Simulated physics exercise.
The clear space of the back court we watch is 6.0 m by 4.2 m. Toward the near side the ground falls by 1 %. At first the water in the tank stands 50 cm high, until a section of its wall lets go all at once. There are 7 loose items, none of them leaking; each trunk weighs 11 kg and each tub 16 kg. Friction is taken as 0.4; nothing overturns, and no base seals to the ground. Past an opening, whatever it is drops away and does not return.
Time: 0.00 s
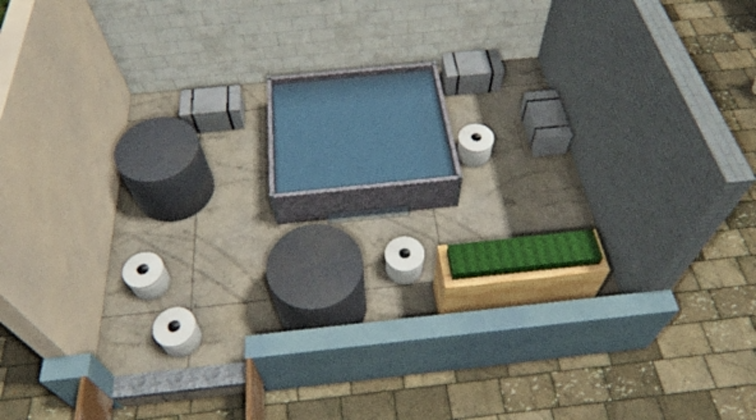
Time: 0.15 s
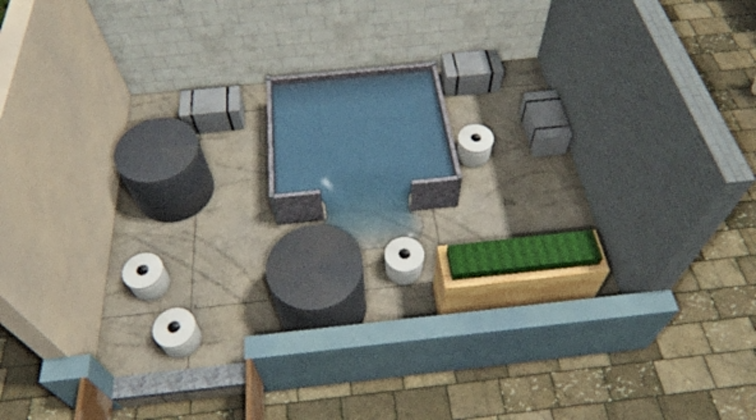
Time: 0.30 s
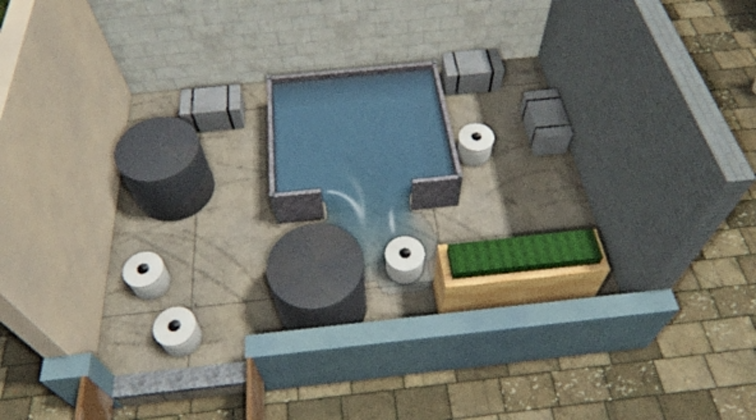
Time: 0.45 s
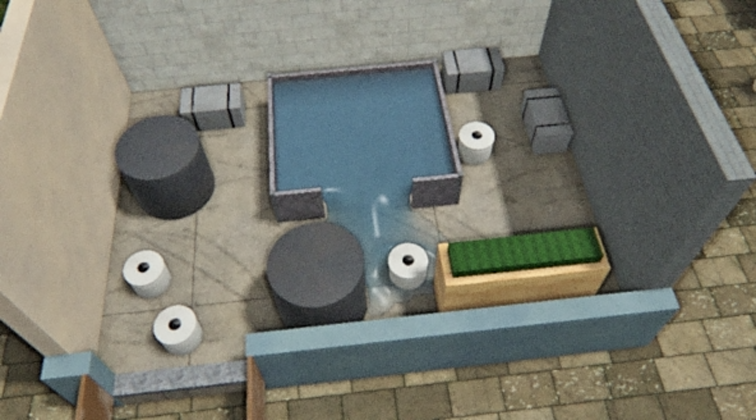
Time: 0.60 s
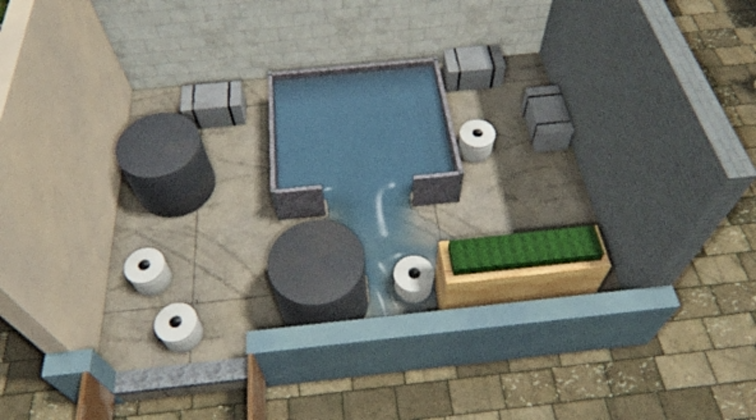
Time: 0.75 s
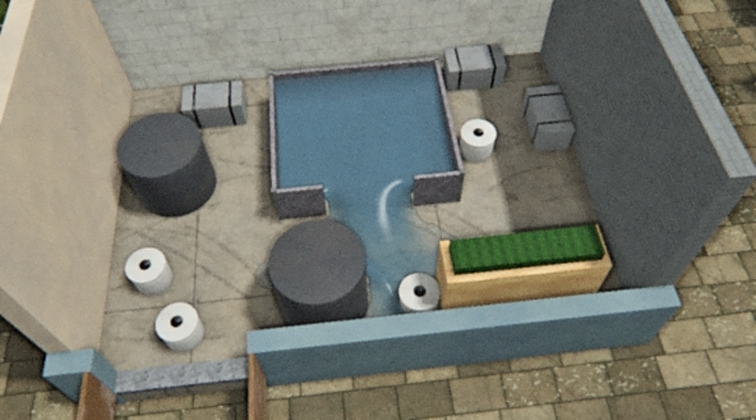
A square blue pool with a low dark rim sits against a pale block wall in a paved, walled court, seen from high above. Two dark grey cylinders, four white drums, strapped grey boxes and a wooden planter of green hedge stand around it. The rim's near middle section disappears, water spreads toward the low blue wall, and the drum beside the planter slides nearer, while the view barely shifts.
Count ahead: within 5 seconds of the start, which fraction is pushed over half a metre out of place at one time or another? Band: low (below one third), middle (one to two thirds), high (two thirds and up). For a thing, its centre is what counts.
Low.
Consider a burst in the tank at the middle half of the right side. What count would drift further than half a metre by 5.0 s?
Result: 4.
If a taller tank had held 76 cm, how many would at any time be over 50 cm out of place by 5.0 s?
That would give 4.
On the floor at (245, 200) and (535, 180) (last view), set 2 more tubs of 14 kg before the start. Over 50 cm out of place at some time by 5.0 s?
Result in order: Not exceeded; exceeded.
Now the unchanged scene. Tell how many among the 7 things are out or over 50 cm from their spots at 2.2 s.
I get 1.
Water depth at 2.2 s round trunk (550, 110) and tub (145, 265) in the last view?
I'd put it at 0 cm and 4 cm respectively.
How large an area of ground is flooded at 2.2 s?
Some 13 m2.
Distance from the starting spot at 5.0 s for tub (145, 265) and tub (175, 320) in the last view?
Net shifts, in order: 30 cm and 5 cm.
After 1.1 s 1 of 7 are over 50 cm from their spots; 1 afloat.
After 2.2 s 1 of 7 are over 50 cm from their spots; 1 afloat.
After 3.5 s 0 of 7 are over 50 cm from their spots; 1 afloat.
After 5.0 s 2 of 7 are over 50 cm from their spots, and 2 have been at some point; 3 afloat.
